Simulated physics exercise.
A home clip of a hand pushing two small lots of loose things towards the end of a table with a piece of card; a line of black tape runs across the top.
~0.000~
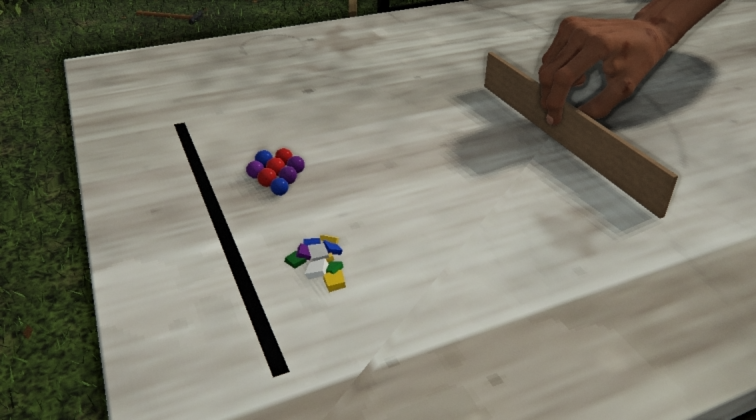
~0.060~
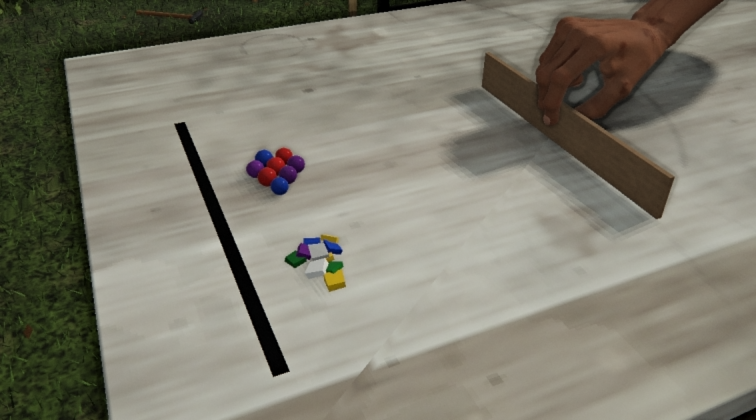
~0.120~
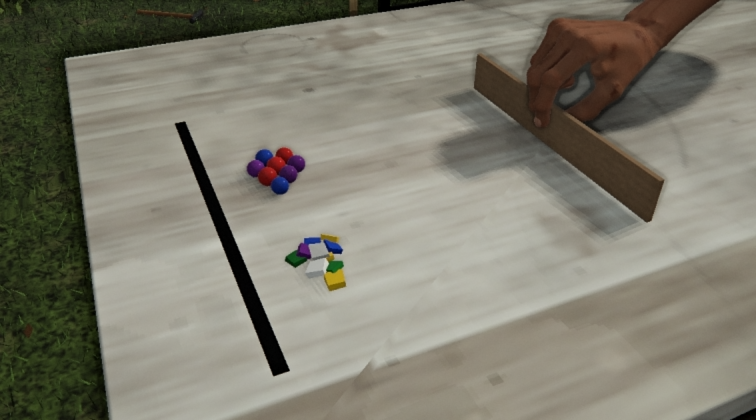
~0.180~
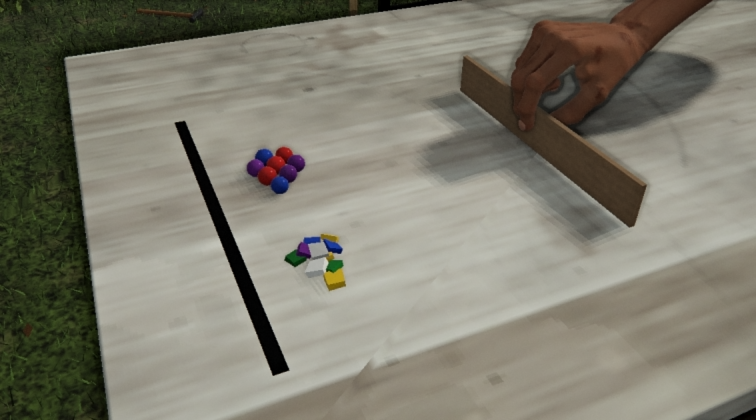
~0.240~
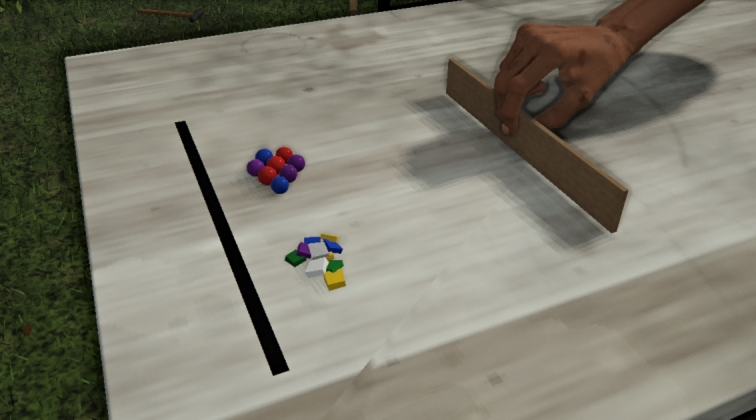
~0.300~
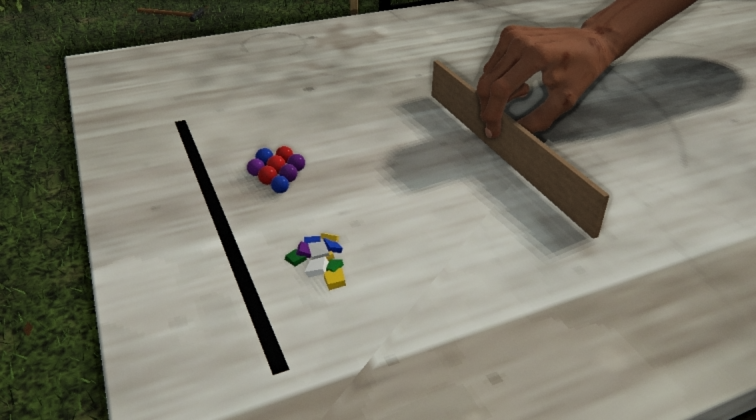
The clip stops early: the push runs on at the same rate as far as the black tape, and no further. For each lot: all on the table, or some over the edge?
In the end the nearer lot stays on top, and the farther lot loses pieces over the edge.
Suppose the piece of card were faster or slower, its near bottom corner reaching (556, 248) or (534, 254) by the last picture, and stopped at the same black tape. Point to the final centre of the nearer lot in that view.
At about (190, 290), and at (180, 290).
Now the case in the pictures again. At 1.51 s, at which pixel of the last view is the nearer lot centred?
At about (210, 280).
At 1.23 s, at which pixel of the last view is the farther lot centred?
Close to (171, 188).
After 0.76 s, piece of card still moving, near (361, 148); nearer lot all on the table, its front near (295, 257); farther lot all on the table, its front near (256, 167).
After 1.23 s, piece of card stopped at the black tape; nearer lot all on the table, its front near (186, 281); farther lot all on the table, its front near (155, 224).
After 1.51 s, piece of card stopped at the black tape; nearer lot all on the table, its front near (186, 281); farther lot about a quarter over the edge.
At rest (1.8 s), piece of card stopped at the black tape; nearer lot all on the table, its front near (186, 281); farther lot all over the edge.
